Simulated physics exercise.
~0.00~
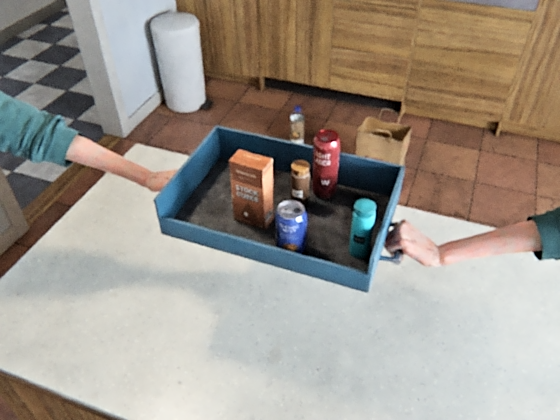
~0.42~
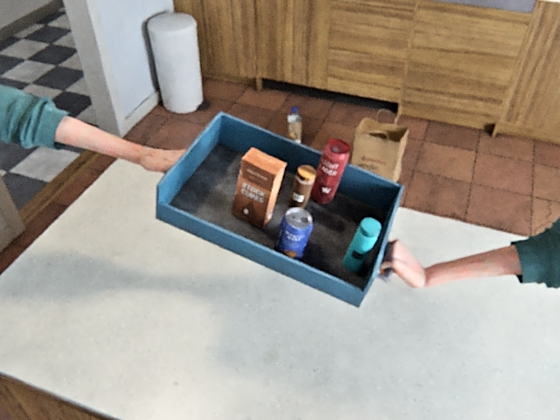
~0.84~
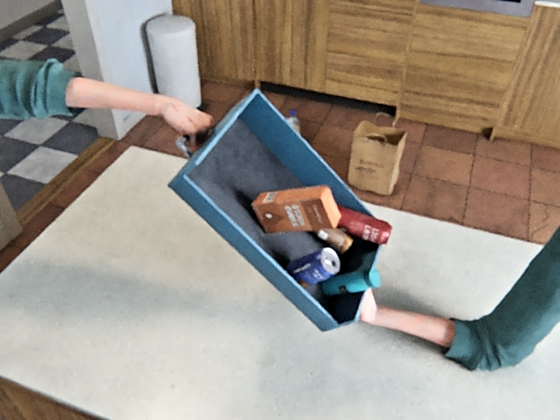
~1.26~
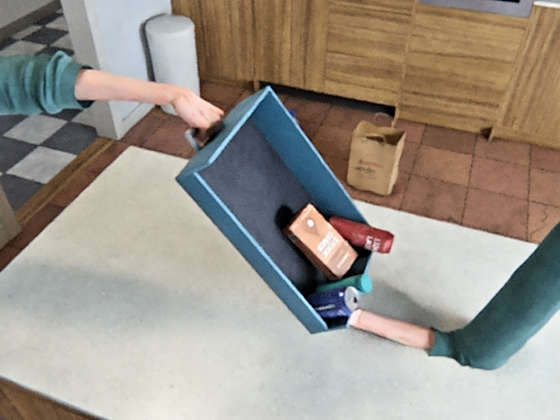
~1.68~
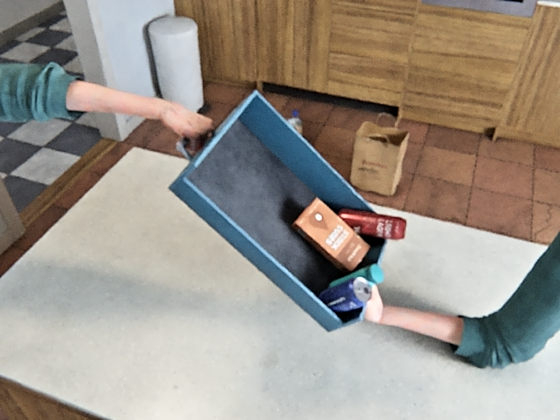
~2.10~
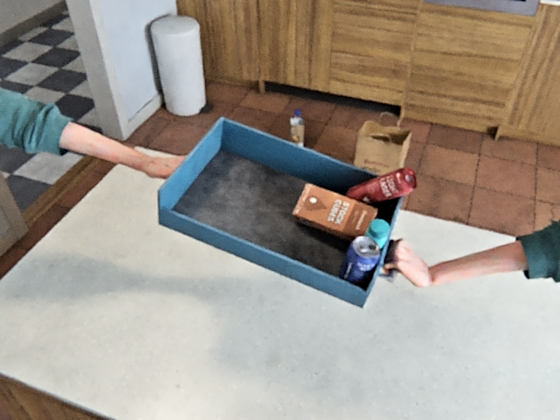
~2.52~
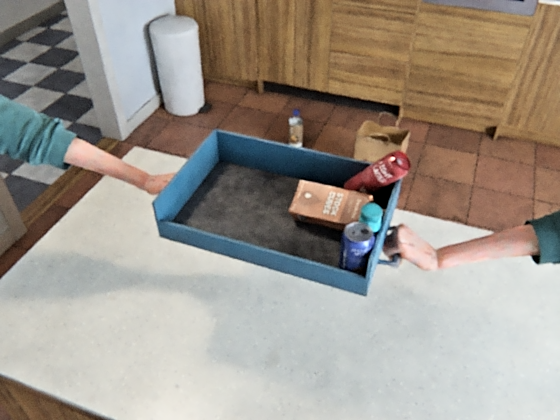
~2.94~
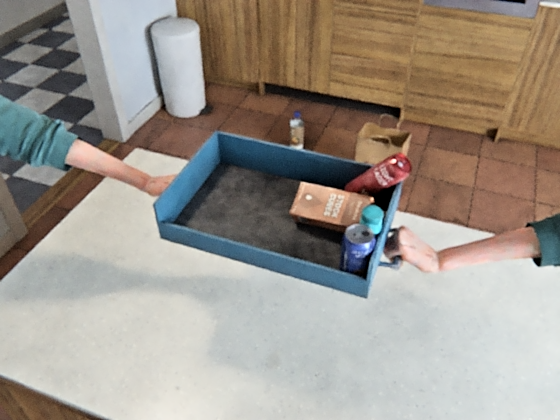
The clip opens with two hands holding a blue, open-topped crate above a pale counter, with an orange packet, a blue can, a red can, a turquoise shaker and a small brown shaker standing inside. The hands lower the right side, and the items begin to lean. As the crate tips steeply, the packet, red can and brown shaker topple and everything gathers at the low right end. After a brief hold, the hands bring the crate back to level. The packet ends lying inside, the red can leans against the right end, and the blue can and turquoise shaker stand nearby.
